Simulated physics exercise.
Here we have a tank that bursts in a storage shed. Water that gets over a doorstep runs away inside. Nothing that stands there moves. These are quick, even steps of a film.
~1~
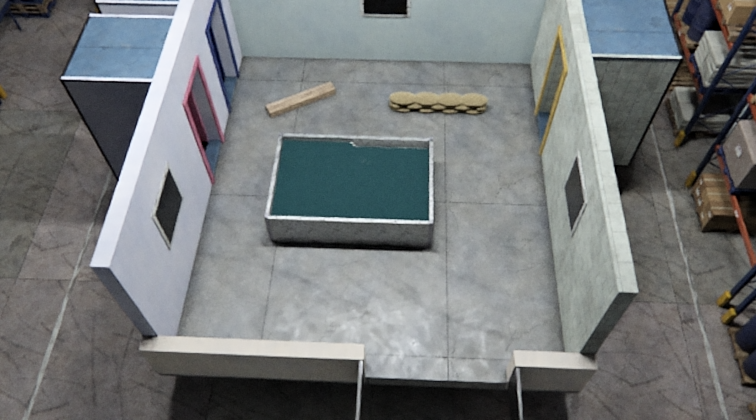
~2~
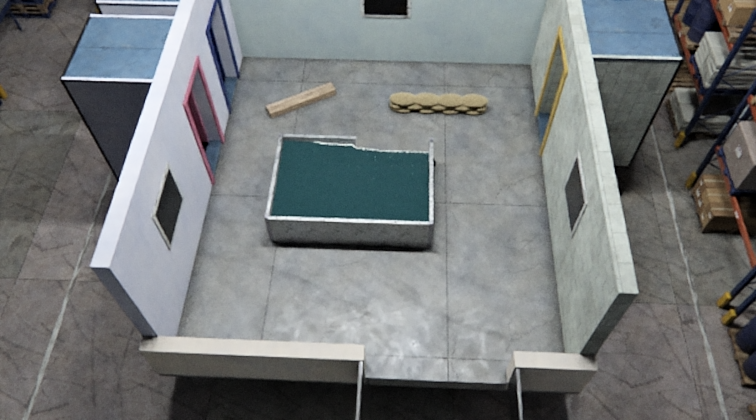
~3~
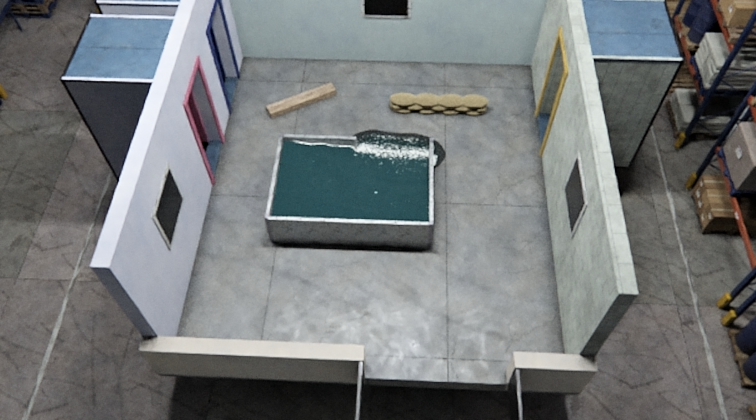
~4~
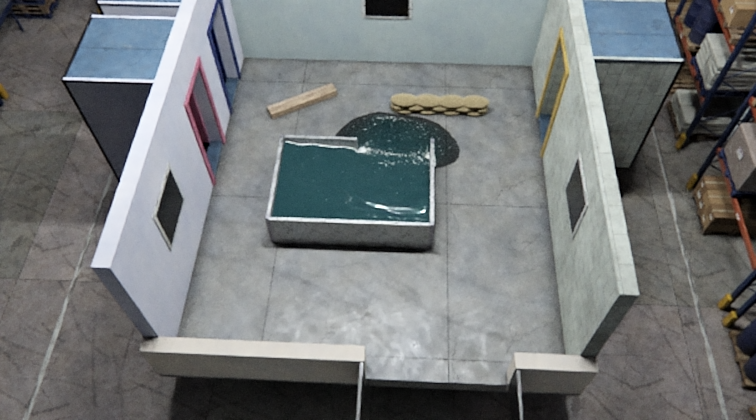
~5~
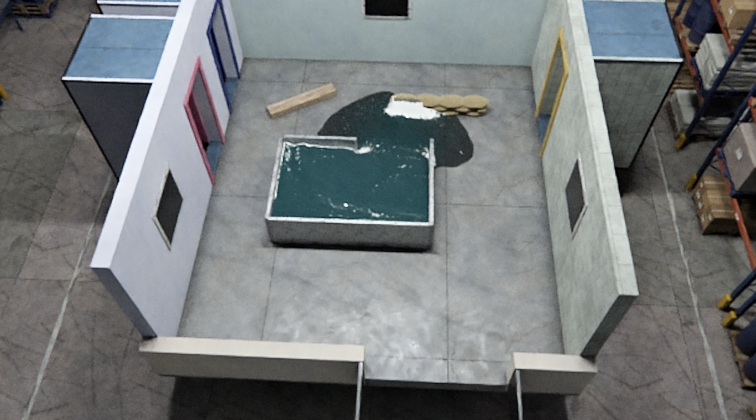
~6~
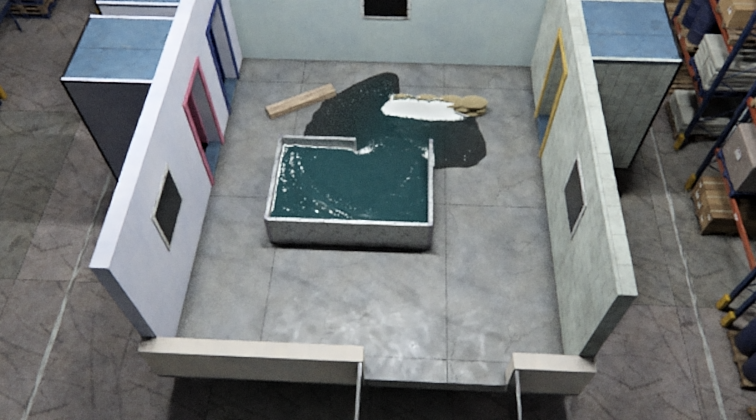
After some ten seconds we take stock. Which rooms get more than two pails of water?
In the end: The yellow door takes more than that; the blue door takes more than that; the pink door stays under that.
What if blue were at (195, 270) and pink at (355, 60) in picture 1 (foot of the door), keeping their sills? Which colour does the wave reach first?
I say the pink one.
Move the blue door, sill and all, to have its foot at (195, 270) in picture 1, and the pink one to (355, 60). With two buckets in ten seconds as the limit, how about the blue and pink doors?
Blue lets less in, pink floods.
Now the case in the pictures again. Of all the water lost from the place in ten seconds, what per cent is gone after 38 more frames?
About 60 per cent.
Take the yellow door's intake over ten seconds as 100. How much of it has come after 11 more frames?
I make it 25 per cent.
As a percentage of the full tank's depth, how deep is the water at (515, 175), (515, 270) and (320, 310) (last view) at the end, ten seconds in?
About 8, 4 and 6 per cent.
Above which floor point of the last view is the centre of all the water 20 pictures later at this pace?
Around (382, 151).
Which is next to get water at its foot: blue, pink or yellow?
The one in yellow.
A moment on, water covers 20 % of the floor; the yellow door wet at the sill, nothing in, the blue door not reached, the pink door not reached.
Next, water covers 35 % of the floor; the yellow door over two buckets in, the blue door not reached, the pink door not reached.
Then, water covers 50 % of the floor; the yellow door far over two buckets in, the blue door over two buckets in, the pink door wet at the sill, nothing in.
Later, water covers 85 % of the floor; the yellow door far over two buckets in, the blue door far over two buckets in, the pink door under two buckets in.
In the end, water covers 95 % of the floor; the yellow door far over two buckets in, the blue door far over two buckets in, the pink door under two buckets in.
